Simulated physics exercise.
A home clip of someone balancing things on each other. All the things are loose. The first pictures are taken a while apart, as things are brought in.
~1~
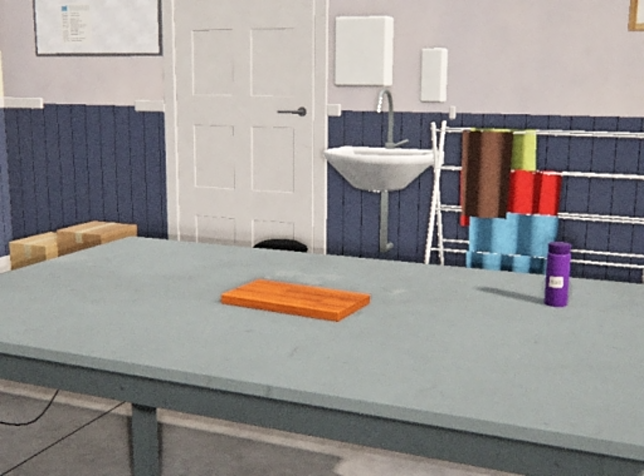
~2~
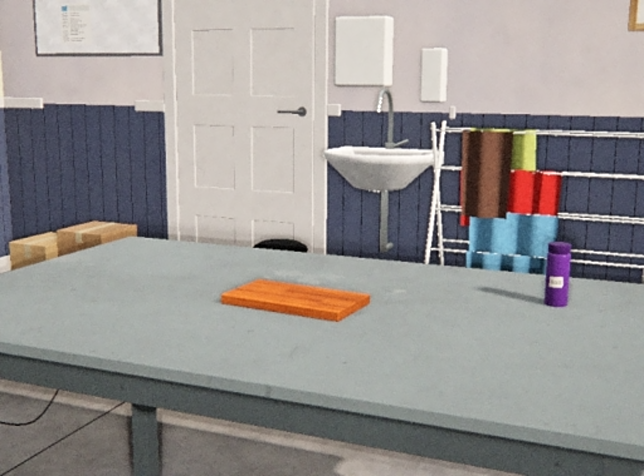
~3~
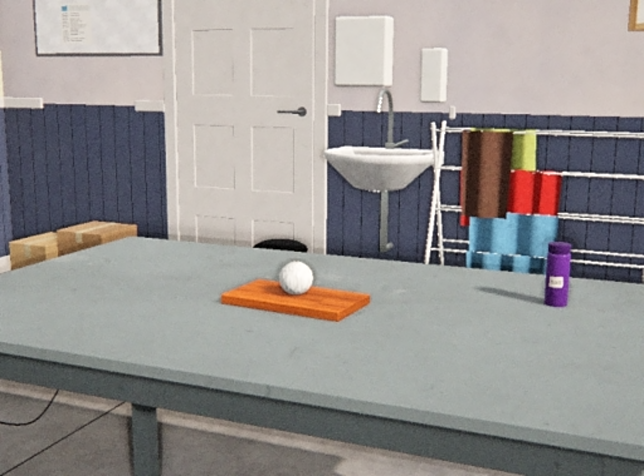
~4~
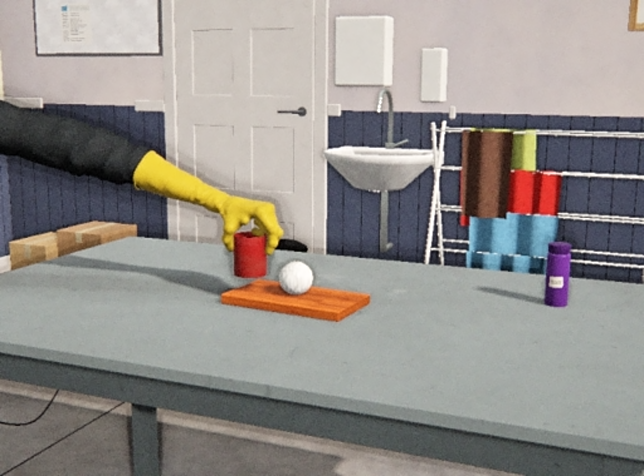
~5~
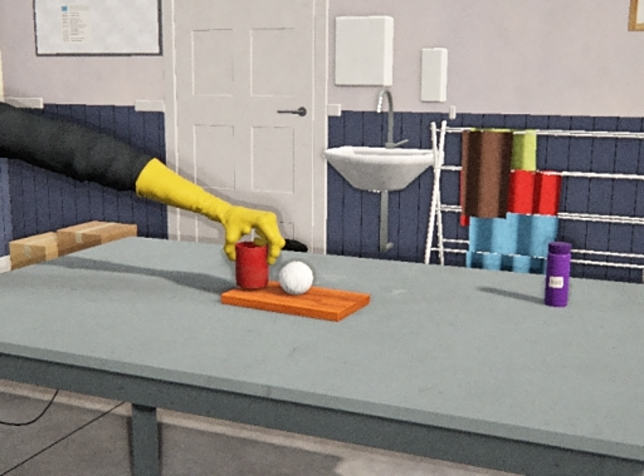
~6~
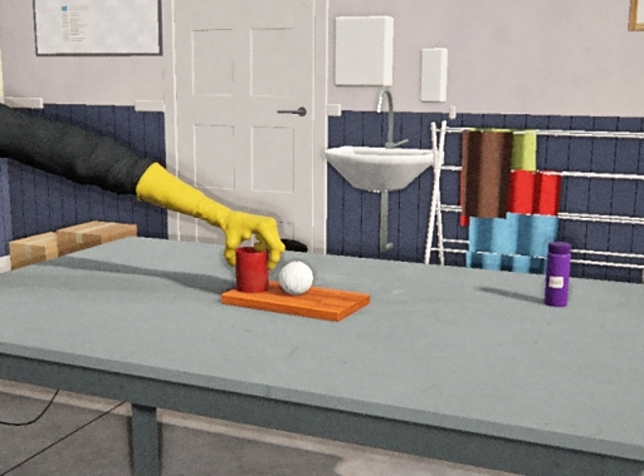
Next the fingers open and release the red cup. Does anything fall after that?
As it turns out, it keeps its balance.
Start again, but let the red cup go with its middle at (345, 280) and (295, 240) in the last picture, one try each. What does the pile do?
In the first case it holds; in the second case it loses its balance.
Then, 1.00 s after the last picture, nothing has stirred.
Then, 2.10 s after the last picture, red cup resting near (252, 270).
At rest, all 4 in place. Seen from the same camera at the end, red cup near (252, 270). The pile stays up.
